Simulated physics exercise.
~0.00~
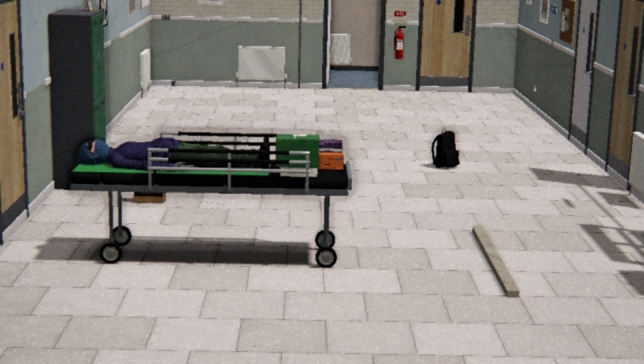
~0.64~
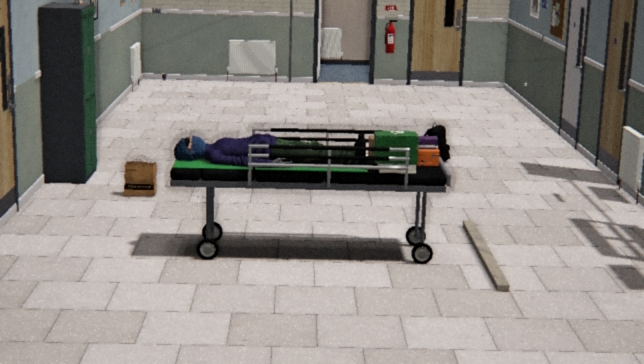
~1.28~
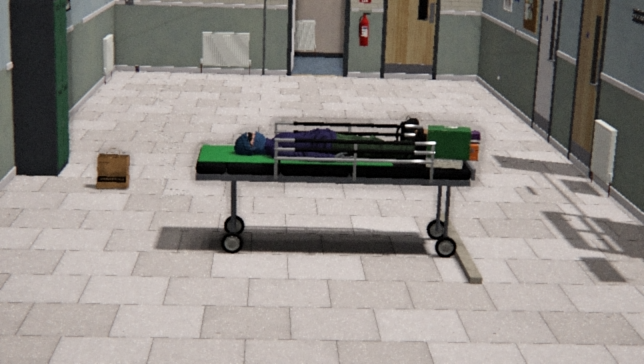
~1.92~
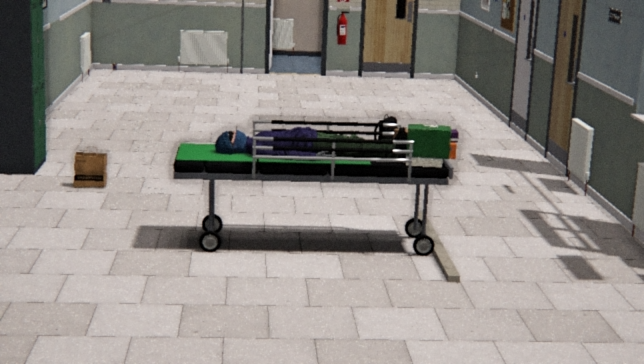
In a pale-tiled corridor with green and blue walls, seen from slightly above, a limp figure with a blue head and purple top lies on a green-topped gurney, head to the left. A green holdall and an orange case sit at the foot, with a wooden box, a dark backpack and a low sill on the floor. The gurney rolls right as the view pans slightly that way. Its leading wheels reach the sill and it stops, staying level, while the sleeper slides a little towards the foot. Everything settles, with sleeper, holdall and case still aboard.
